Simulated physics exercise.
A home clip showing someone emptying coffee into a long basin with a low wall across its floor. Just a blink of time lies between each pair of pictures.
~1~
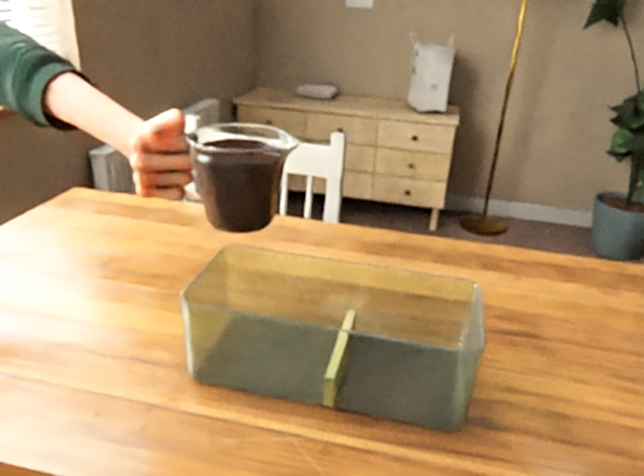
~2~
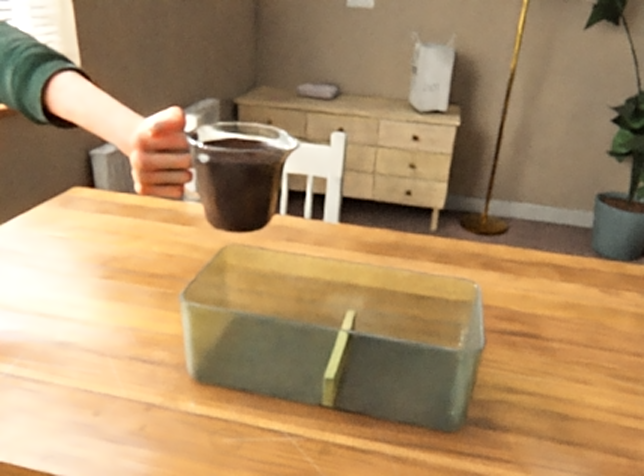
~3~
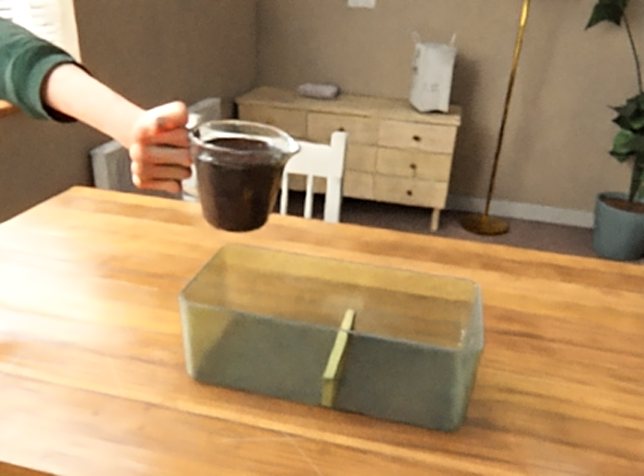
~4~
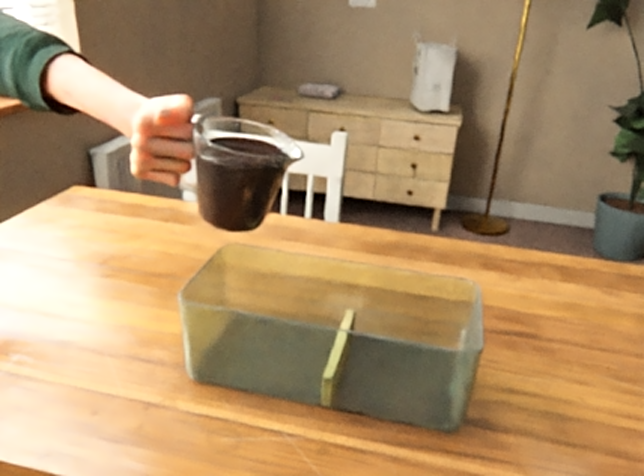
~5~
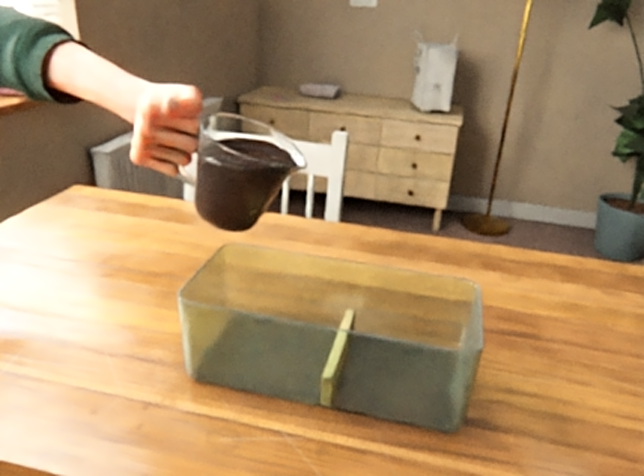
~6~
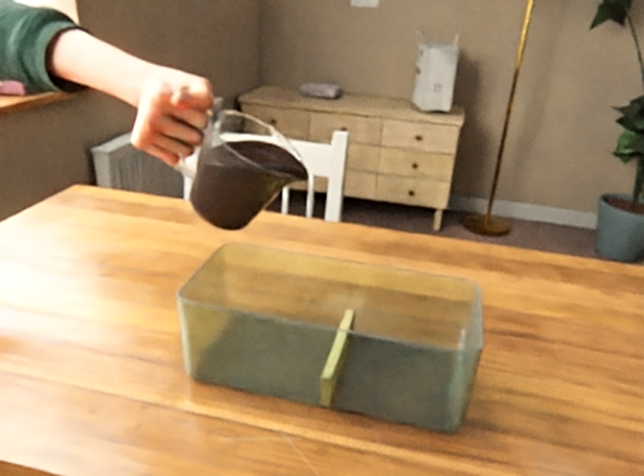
A hand in a green sleeve held a glass jug of dark coffee above a long, divided glass basin on a wooden table, then gradually tilted it to the right until the coffee reached the rim.
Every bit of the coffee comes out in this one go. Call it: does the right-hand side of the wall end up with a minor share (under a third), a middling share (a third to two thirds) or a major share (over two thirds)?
The right side gets a middling share.
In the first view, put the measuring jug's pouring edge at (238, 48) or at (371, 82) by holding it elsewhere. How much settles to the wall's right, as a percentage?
It comes to about 5 %, followed by about 90 %.
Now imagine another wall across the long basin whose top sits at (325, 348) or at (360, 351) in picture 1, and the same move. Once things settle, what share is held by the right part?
First try close to 85 percent, second try close to 15 percent.
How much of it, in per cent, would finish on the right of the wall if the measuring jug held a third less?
About 15 percent.
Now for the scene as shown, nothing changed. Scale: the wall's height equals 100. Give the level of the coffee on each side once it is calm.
The left reads 30 in a hundred and the right 30 in a hundred.
A moment on, the measuring jug is tipped on its side and 53 per cent is still to pour, 5 is left of the wall and 15 right of it.
Next, the measuring jug is tipped on its side and 14 per cent is still to pour, 34 is left of the wall and 38 right of it.
Then the measuring jug is tipped on its side and 2 per cent is still to pour, 50 is left of the wall and 44 right of it.
Later the measuring jug is tipped on its side and 0 per cent is still to pour, 54 is left of the wall and 45 right of it.
In the end 54 per cent lies left of the wall, 45 right of it and 1 outside.
